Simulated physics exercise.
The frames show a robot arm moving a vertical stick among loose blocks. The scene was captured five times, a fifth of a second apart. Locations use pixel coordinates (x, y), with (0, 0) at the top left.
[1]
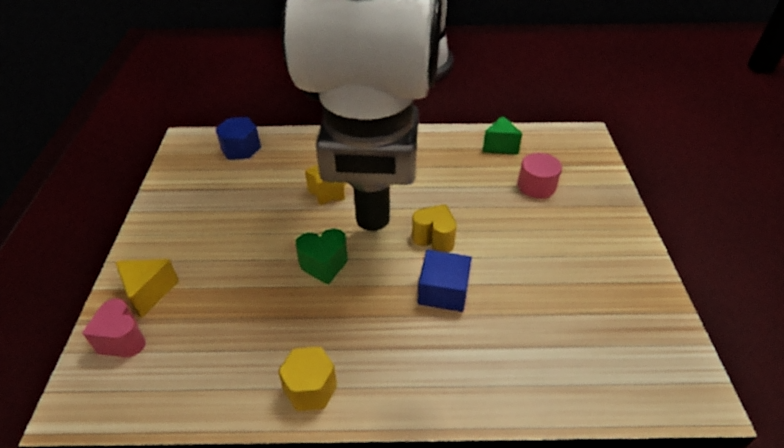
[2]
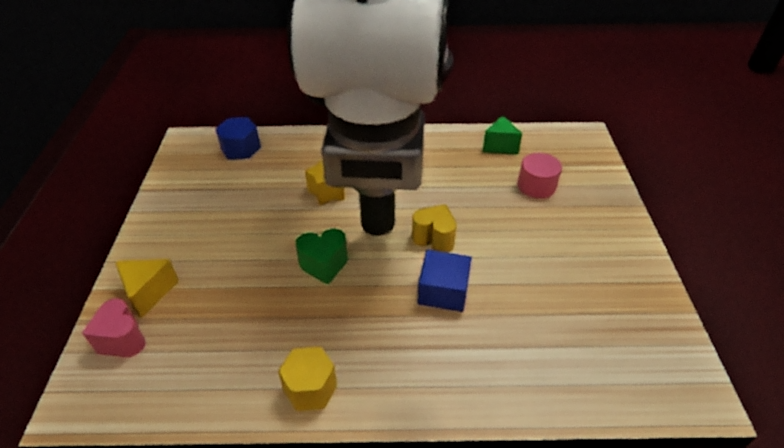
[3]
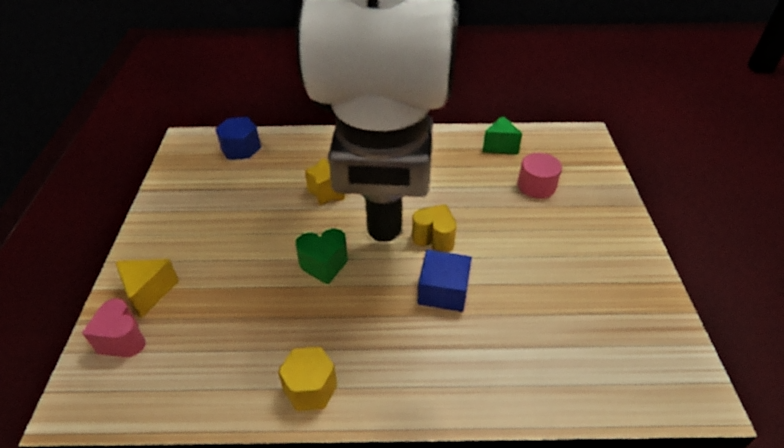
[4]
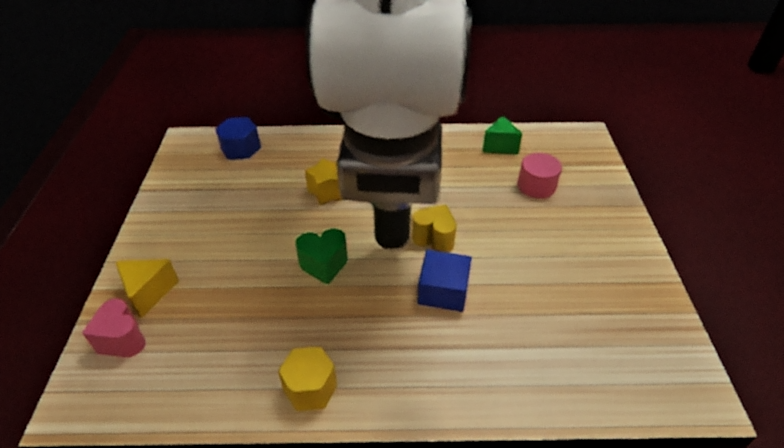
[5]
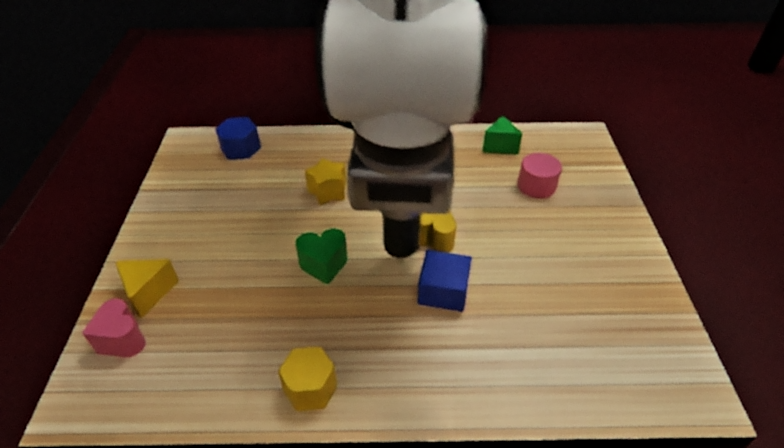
A white and grey robot arm holding a dark vertical stick reaches over a pale wooden board with dark red surroundings, seen from above at an angle. A green heart, yellow heart and blue square block sit near the middle, with yellow, pink, blue and green blocks scattered around them. The arm slides the stick slightly right and toward the viewer, partly covering the yellow heart, while the blocks and camera stay still.
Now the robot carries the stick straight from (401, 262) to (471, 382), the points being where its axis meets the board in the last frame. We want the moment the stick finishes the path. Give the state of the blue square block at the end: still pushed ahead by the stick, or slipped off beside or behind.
Slid off.
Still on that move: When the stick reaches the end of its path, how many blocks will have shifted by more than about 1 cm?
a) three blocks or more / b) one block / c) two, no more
b - one block.
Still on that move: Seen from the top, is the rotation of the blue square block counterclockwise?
The answer is yes.
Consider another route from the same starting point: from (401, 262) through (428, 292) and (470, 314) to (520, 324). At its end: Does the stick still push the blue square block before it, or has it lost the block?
I expect it to be in front.
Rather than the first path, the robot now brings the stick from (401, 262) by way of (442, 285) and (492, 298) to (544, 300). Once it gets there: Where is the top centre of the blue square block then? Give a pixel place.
Around (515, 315).
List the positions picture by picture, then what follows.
Stick tip (373, 220); block tops, yellow heart (436, 217); blue square block (446, 269), in the first picture.
Stick (378, 225); blocks unchanged, in the second picture.
Stick (385, 231); blocks unchanged, in the third picture.
Stick (392, 238); blocks unchanged, in the fourth picture.
Stick (401, 246); yellow heart (436, 217); blue square block (446, 269), in the fifth picture.
The first path, step by step. One third of the way, stick (422, 282); blue square block (467, 281), turned 15° anticlockwise.
Two thirds of the way, stick (446, 322); blue square block (477, 285), turned 30° anticlockwise.
At the end, stick (474, 368); yellow heart in place; blue square block (477, 285), turned 30° anticlockwise.
